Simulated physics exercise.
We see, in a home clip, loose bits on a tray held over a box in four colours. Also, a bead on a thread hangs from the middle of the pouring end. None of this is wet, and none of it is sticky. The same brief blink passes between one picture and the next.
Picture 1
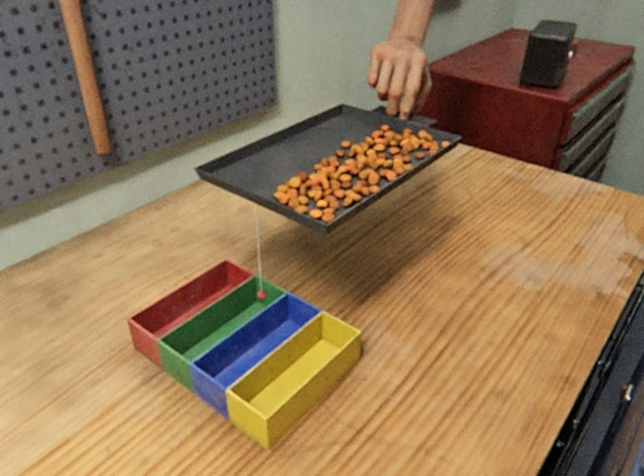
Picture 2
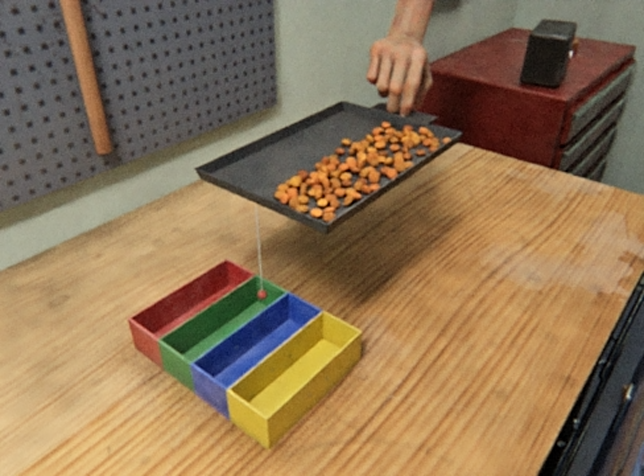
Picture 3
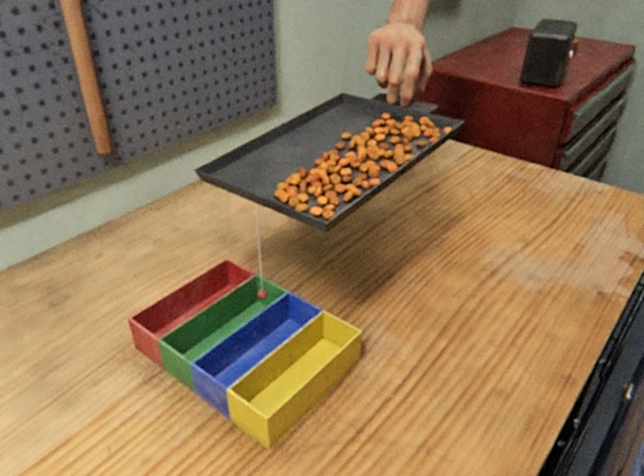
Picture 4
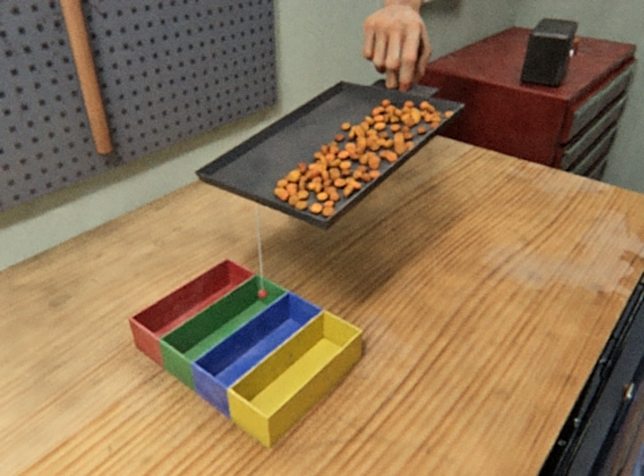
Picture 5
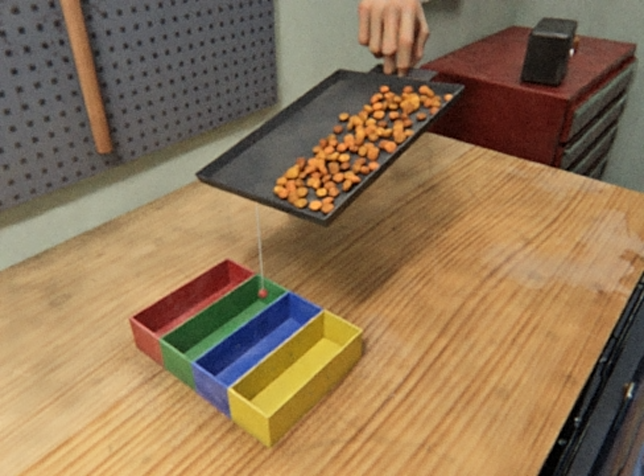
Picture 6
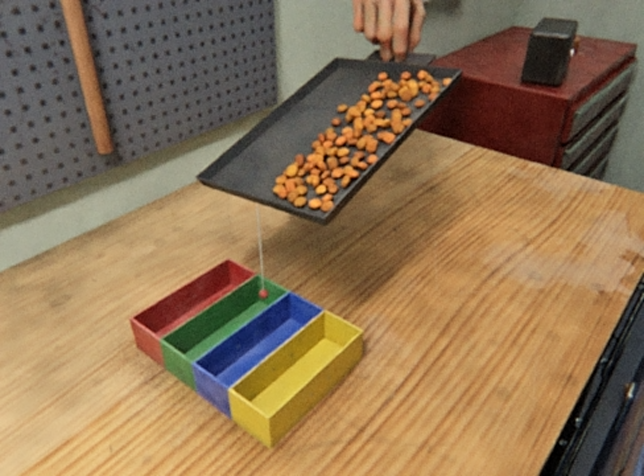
The video shows a hand holding a dark tray of small orange-brown bits above a box with red, green, blue and yellow cells, then gradually raising the tray's far end, so it slopes toward the box while the bits stay on it.
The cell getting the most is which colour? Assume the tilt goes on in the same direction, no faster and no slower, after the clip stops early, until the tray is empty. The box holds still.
It is red.
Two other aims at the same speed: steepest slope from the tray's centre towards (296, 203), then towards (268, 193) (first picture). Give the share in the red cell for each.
Lab note: Try one about 0 %, try two about 20 %.
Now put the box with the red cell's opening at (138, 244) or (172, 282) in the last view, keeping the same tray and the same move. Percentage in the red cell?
0 %, 30 %.
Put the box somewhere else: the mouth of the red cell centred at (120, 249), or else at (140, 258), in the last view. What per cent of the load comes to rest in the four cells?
Roughly 70 per cent the first time and 90 per cent the second.
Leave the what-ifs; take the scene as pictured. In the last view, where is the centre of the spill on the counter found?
The centre sits near (114, 329).
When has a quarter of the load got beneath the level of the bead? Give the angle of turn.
That would be about 75 degrees from level.
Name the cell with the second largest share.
Green.
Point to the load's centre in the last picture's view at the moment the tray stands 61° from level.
Around (241, 175).
Soon after the last picture, tray tipped steeply; nearly all on the tray; a small part falling or outside the box.
A little later, tray tipped right over; a small part on the tray; about a third in the red cell; a small part in the green cell; a stray few in the blue cell; about a quarter falling or outside the box.
Later still, tray tipped past a quarter turn; about half in the red cell; about a quarter in the green cell; a stray few in the blue cell; a stray few in the yellow cell; about a quarter falling or outside the box.
At rest, tray tipped past a quarter turn; about half in the red cell; about a quarter in the green cell; a stray few in the blue cell; a stray few in the yellow cell; about a quarter outside the box.
